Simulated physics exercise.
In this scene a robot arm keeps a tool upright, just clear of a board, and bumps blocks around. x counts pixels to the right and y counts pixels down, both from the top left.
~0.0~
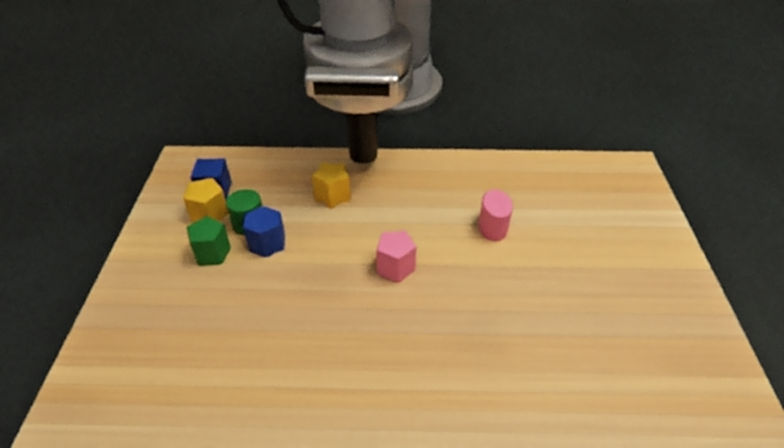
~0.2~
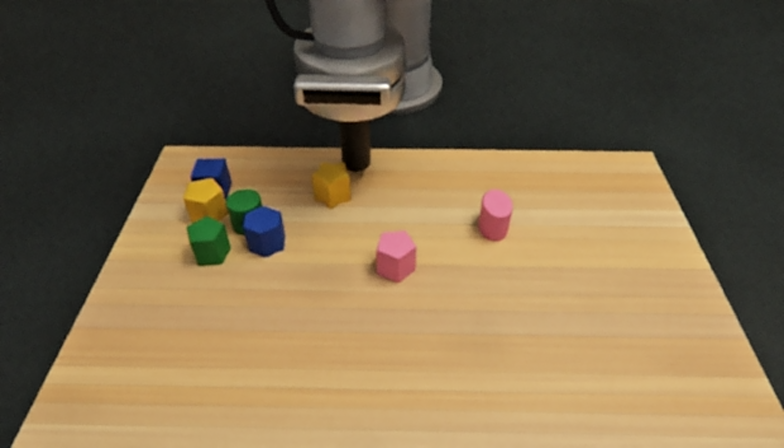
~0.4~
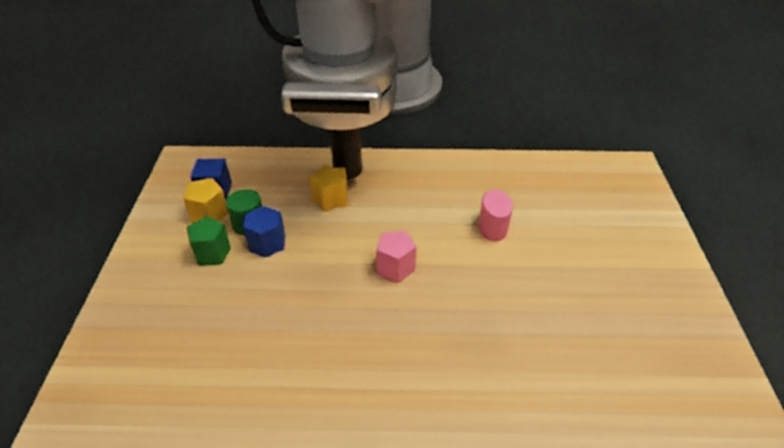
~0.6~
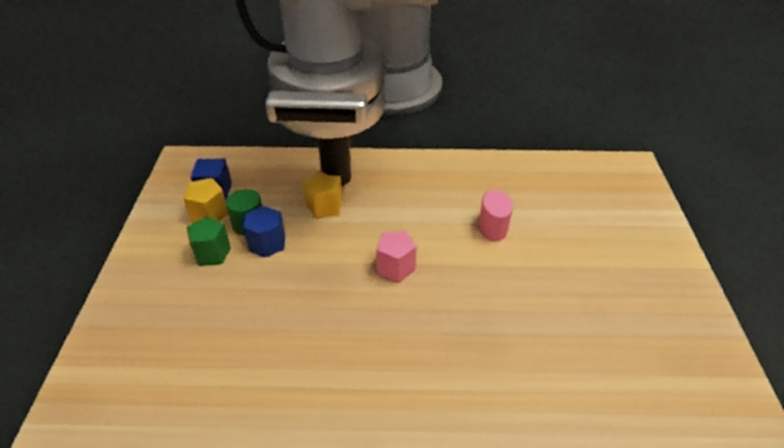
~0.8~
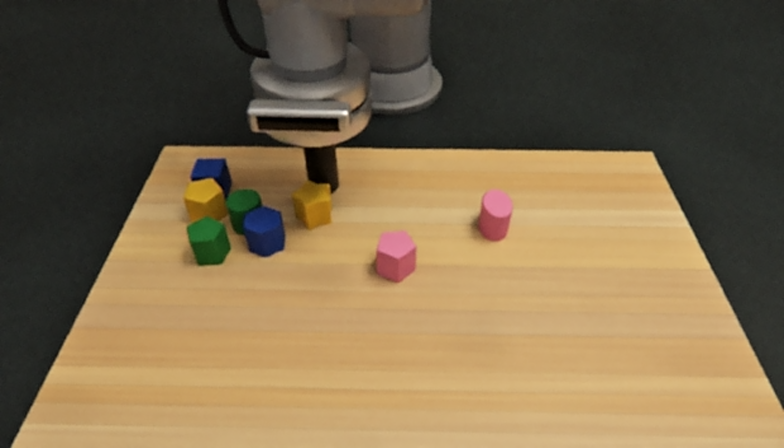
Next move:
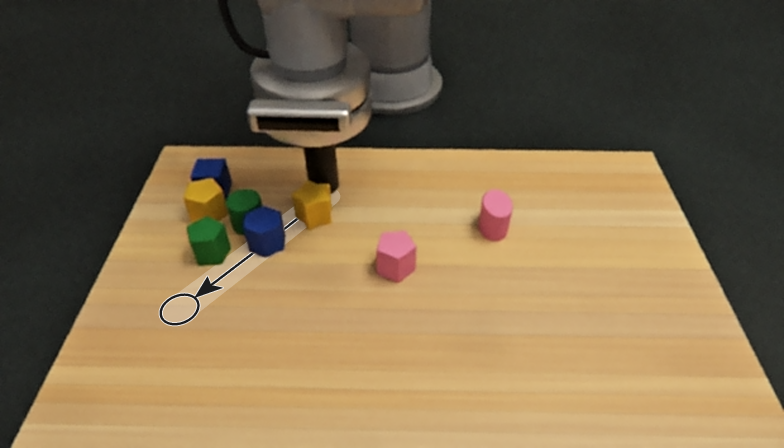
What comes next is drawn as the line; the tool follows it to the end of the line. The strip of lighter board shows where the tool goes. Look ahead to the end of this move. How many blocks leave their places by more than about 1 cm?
When the path ends, I think you'll find two blocks out of place by more than 1 cm.
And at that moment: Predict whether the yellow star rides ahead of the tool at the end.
It lies beside or behind the tool.
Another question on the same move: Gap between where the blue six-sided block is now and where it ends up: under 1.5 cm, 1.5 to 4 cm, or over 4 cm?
Net shift: Above 4 cm.
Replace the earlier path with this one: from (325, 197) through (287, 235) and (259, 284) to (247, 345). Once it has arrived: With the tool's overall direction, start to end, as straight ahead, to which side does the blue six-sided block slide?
The shift is to the right of that direction.
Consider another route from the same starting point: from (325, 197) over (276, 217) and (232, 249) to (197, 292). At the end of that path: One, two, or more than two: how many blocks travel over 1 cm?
I'd put the number at three or more.
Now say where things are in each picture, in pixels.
The first frame shows tool's lower end at (364, 155); green pentagon at (204, 229); green cylinder at (243, 199); blue six-sided block at (262, 219); yellow star at (331, 172).
The second frame shows tool at (356, 163); blocks still.
The third frame shows tool at (348, 170); yellow star at (329, 175).
The fourth frame shows tool at (337, 178); yellow star at (322, 183).
The fifth frame shows tool at (324, 186); green pentagon at (204, 229); green cylinder at (243, 199); blue six-sided block at (262, 219); yellow star at (312, 192).
Drawn move, from (325, 197) to (180, 309).
On the path given first. One third of the way, tool at (281, 219); blue six-sided block at (255, 228), turned 35° clockwise; yellow star at (294, 223), turned 50° anticlockwise.
Two thirds of the way, tool at (231, 256); blue six-sided block at (212, 271); yellow star at (291, 227), turned 75° anticlockwise.
At the end, tool at (175, 298); green pentagon at (199, 231), turned 20° clockwise; green cylinder still; blue six-sided block at (189, 308), turned 70° anticlockwise; yellow star at (291, 227), turned 75° anticlockwise.
